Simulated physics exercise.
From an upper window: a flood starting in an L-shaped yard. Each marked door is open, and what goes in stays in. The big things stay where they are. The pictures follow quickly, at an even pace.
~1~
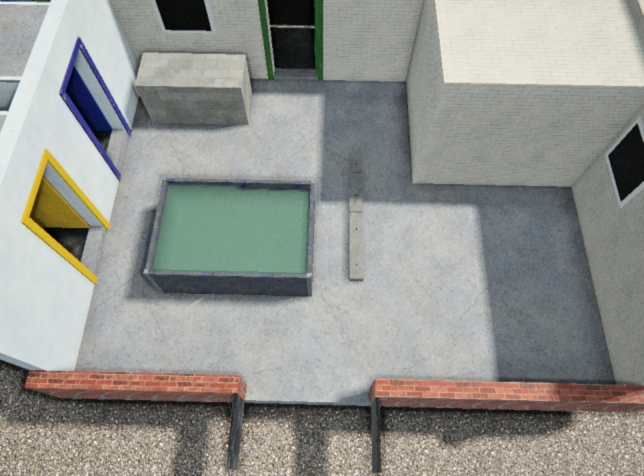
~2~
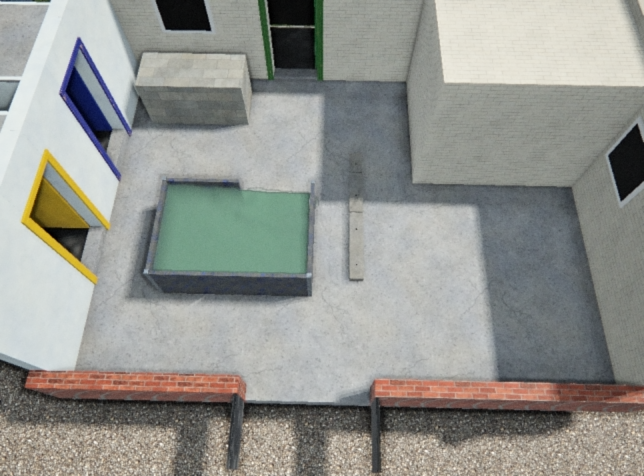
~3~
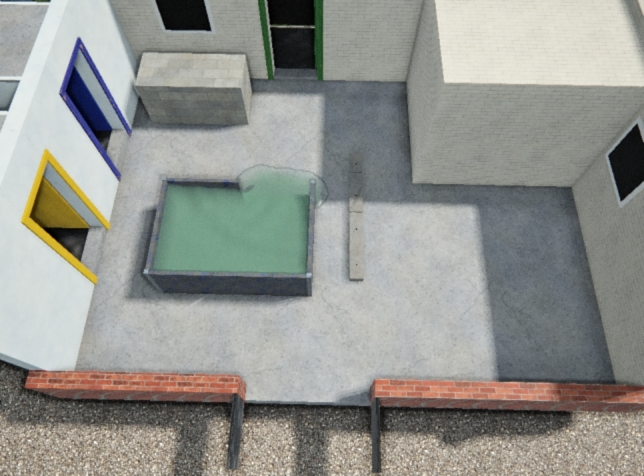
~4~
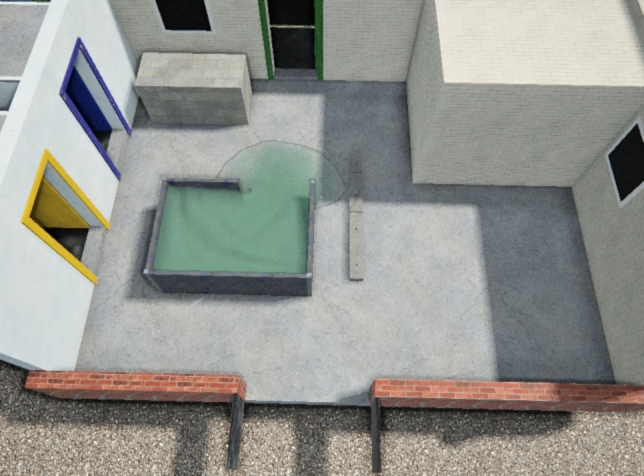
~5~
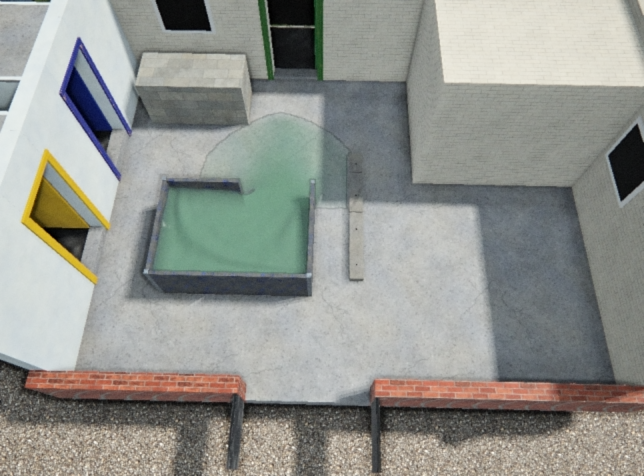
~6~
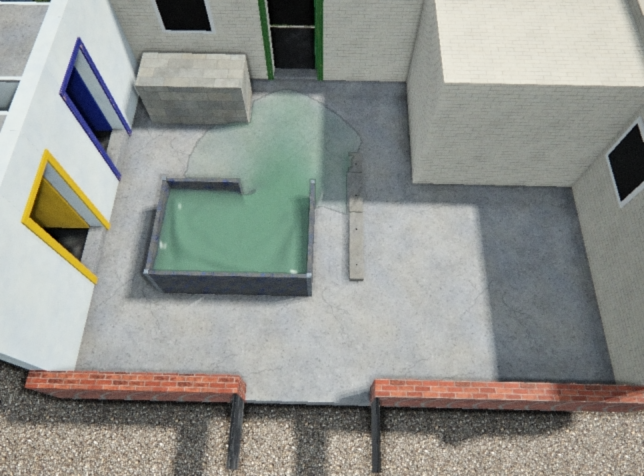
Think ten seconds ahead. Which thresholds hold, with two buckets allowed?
In the end: The green door takes more than that; the yellow door stays under that; the blue door stays under that.
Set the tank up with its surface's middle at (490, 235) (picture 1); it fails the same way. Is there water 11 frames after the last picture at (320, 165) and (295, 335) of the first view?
One after the other: Covered, no water.
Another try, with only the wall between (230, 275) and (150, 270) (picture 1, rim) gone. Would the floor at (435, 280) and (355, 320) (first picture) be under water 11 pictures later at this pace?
In turn: Clear, wet.
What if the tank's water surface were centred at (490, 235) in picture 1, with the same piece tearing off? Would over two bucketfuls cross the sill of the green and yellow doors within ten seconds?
The green one lets less in; the yellow one takes less.
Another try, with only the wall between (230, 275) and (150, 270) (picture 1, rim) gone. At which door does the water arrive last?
The green one.
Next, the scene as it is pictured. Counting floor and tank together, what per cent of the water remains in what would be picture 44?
Near 82 in a hundred.
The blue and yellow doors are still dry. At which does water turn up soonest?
That is the one in blue.
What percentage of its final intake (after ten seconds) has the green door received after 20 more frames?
About 70 per cent.
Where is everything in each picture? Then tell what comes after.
The tank at (234, 228) is whole and still, in the first frame.
The front is at (316, 204), out from the gap on the tank's far side, in the second frame.
Water pours out on the tank's far side and has run to (250, 172), in the third frame.
The front is at (271, 144), out from the gap on the tank's far side, in the fourth frame.
The front is at (277, 116), out from the gap on the tank's far side, in the fifth frame.
Water pours out on the tank's far side and has run to (293, 93), in the sixth frame.
A moment on, water covers 25 % of the floor; the green door over two buckets in, the yellow door not reached, the blue door not reached.
Next, water covers 30 % of the floor; the green door far over two buckets in, the yellow door not reached, the blue door wet at the sill, nothing in.
Then, water covers 40 % of the floor; the green door far over two buckets in, the yellow door wet at the sill, nothing in, the blue door wet at the sill, nothing in.
Later, water covers 70 % of the floor; the green door far over two buckets in, the yellow door wet at the sill, nothing in, the blue door wet at the sill, nothing in.
In the end, water covers 90 % of the floor; the green door far over two buckets in, the yellow door wet at the sill, nothing in, the blue door wet at the sill, nothing in.
